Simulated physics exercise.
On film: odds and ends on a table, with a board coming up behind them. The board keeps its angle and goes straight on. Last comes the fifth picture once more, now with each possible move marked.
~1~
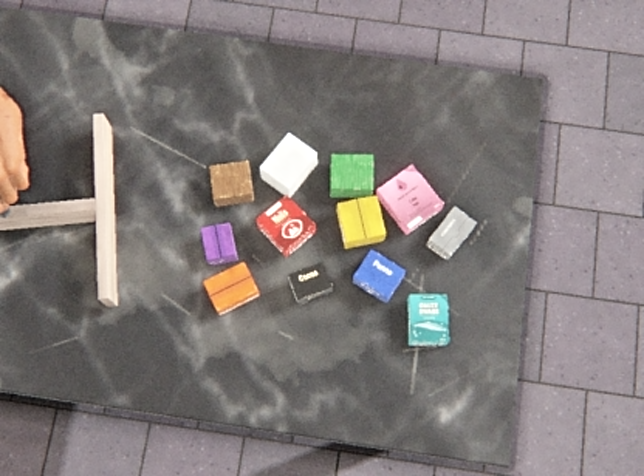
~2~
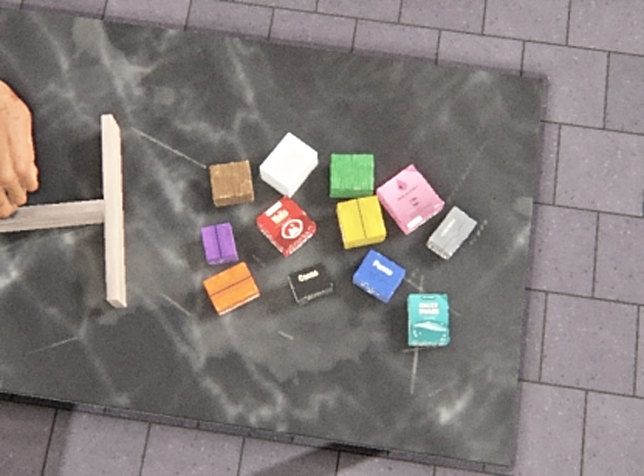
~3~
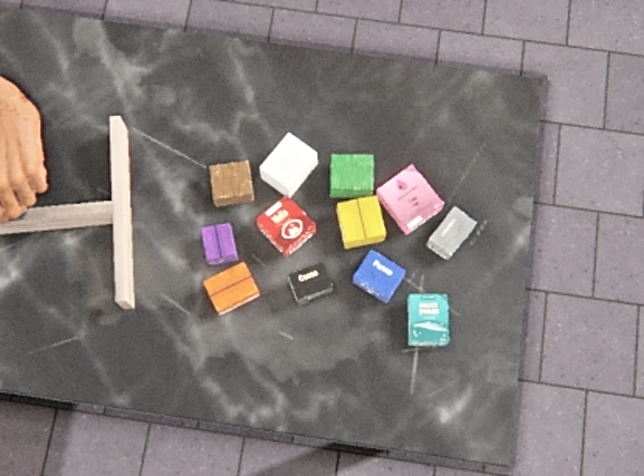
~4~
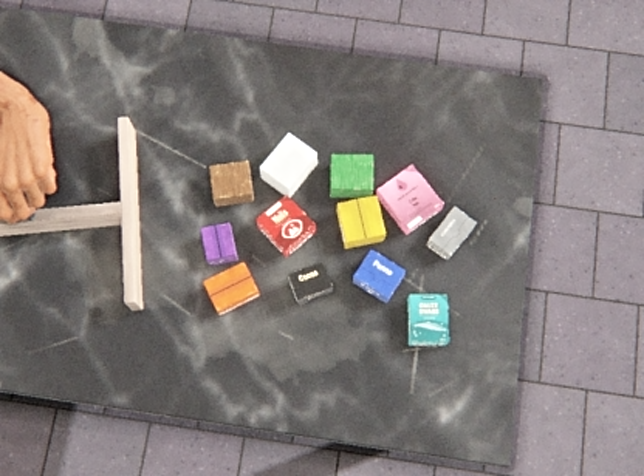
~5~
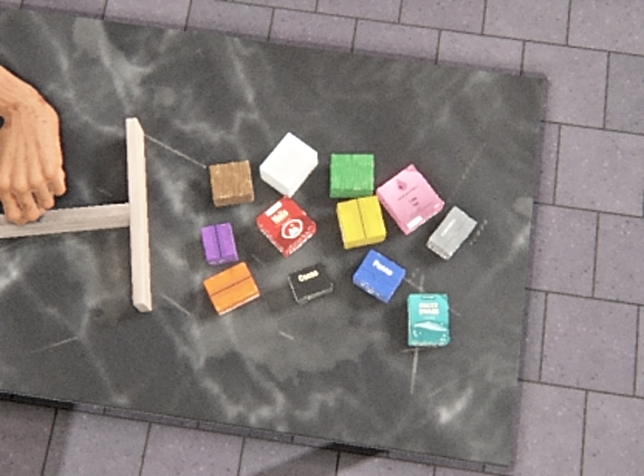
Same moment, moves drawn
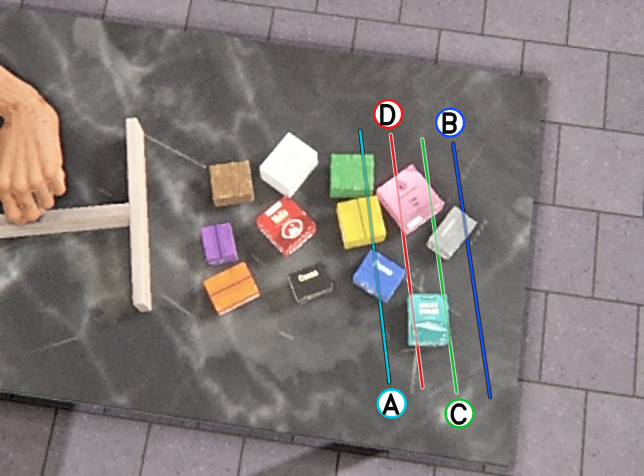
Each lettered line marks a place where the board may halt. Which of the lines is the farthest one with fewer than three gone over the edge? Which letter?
The farthest such stop is C.
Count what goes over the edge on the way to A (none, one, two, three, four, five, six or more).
By then, none.
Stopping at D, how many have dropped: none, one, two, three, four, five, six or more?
The count is none.
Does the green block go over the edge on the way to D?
No.
On the marked copy, A at (374, 251); B at (471, 265); C at (439, 261); D at (406, 256).
Following C. Soon after the start, board (243, 224); orange box (282, 299); white block (311, 161).
Later, board (353, 239); grey packet (479, 230); pink box (469, 188).
In the end, board (438, 251); grey packet over the edge; pink box over the edge; two fallen.
As for the rest, A is within the limit but short; B drops four; D is within the limit but short.
